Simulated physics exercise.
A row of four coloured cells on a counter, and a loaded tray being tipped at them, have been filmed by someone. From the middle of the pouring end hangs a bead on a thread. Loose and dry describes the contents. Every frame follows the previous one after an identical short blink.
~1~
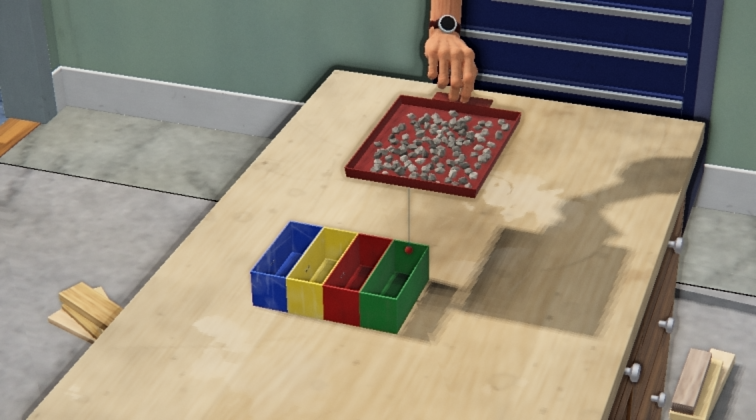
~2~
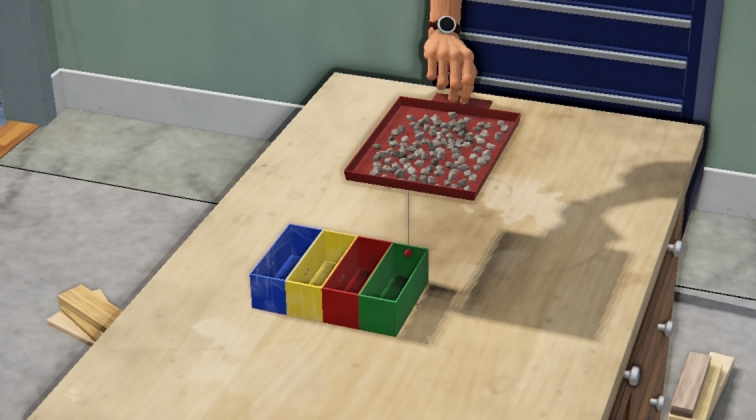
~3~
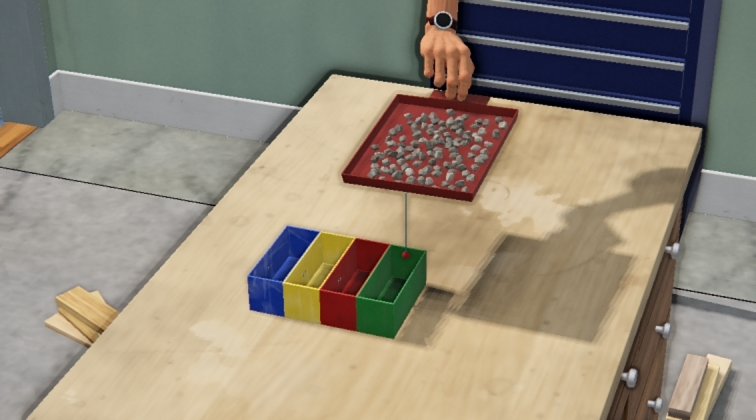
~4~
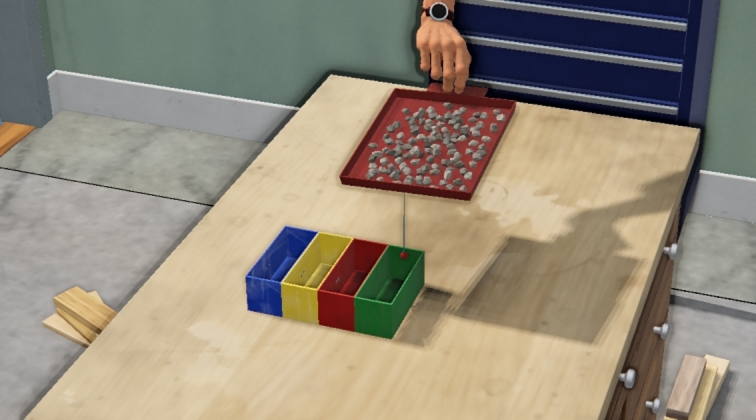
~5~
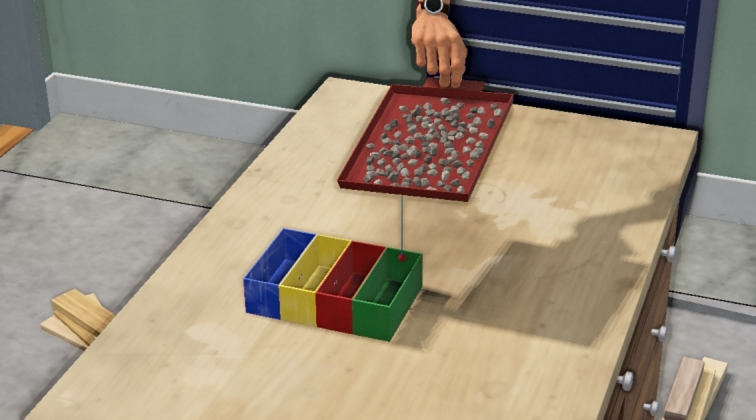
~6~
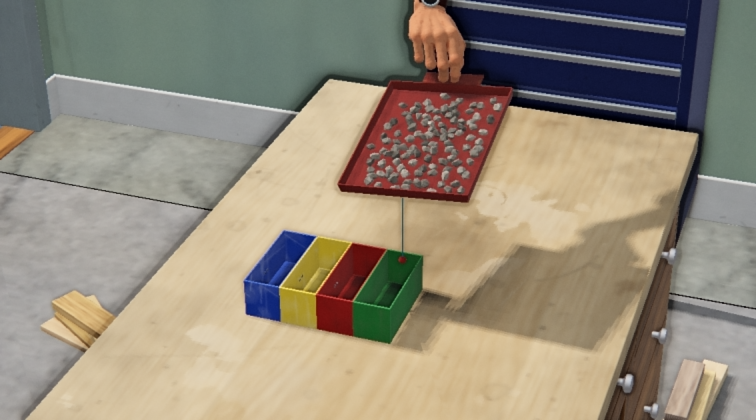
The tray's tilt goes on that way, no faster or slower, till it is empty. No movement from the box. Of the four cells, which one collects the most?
The red one collects the most.
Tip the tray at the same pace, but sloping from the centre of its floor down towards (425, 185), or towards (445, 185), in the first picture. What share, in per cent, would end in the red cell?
Lab note: Case 1 near 10 %, case 2 near 0 %.
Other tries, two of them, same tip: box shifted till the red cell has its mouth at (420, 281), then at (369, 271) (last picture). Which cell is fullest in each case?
The first time it is the blue one; the second time it is yellow.
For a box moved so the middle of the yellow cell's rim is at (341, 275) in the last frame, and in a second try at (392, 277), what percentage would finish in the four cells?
100 % for the first, 70 % for the second.
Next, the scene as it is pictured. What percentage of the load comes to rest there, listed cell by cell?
The blue cell holds about 0 %, the yellow cell about 20 %, the red cell about 60 % and the green cell about 20 %.
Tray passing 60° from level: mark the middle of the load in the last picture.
Near (379, 168).
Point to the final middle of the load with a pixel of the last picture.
Once nothing moves, the middle sits near (349, 302).
Just after the last frame, tray tipped steeply; almost all on the tray; just a few falling or outside the box.
A moment on, tray tipped past a quarter turn; about a tenth on the tray; roughly half in the red cell; about a tenth in the green cell; about a tenth in the yellow cell; just a few in the blue cell; about a tenth falling or outside the box.
Further on, tray tipped past a quarter turn; roughly two thirds in the red cell; roughly a quarter in the green cell; roughly a quarter in the yellow cell; just a few in the blue cell; just a few falling or outside the box.
When it is over, tray tipped past a quarter turn; roughly two thirds in the red cell; roughly a quarter in the green cell; roughly a quarter in the yellow cell; just a few in the blue cell; just a few outside the box.
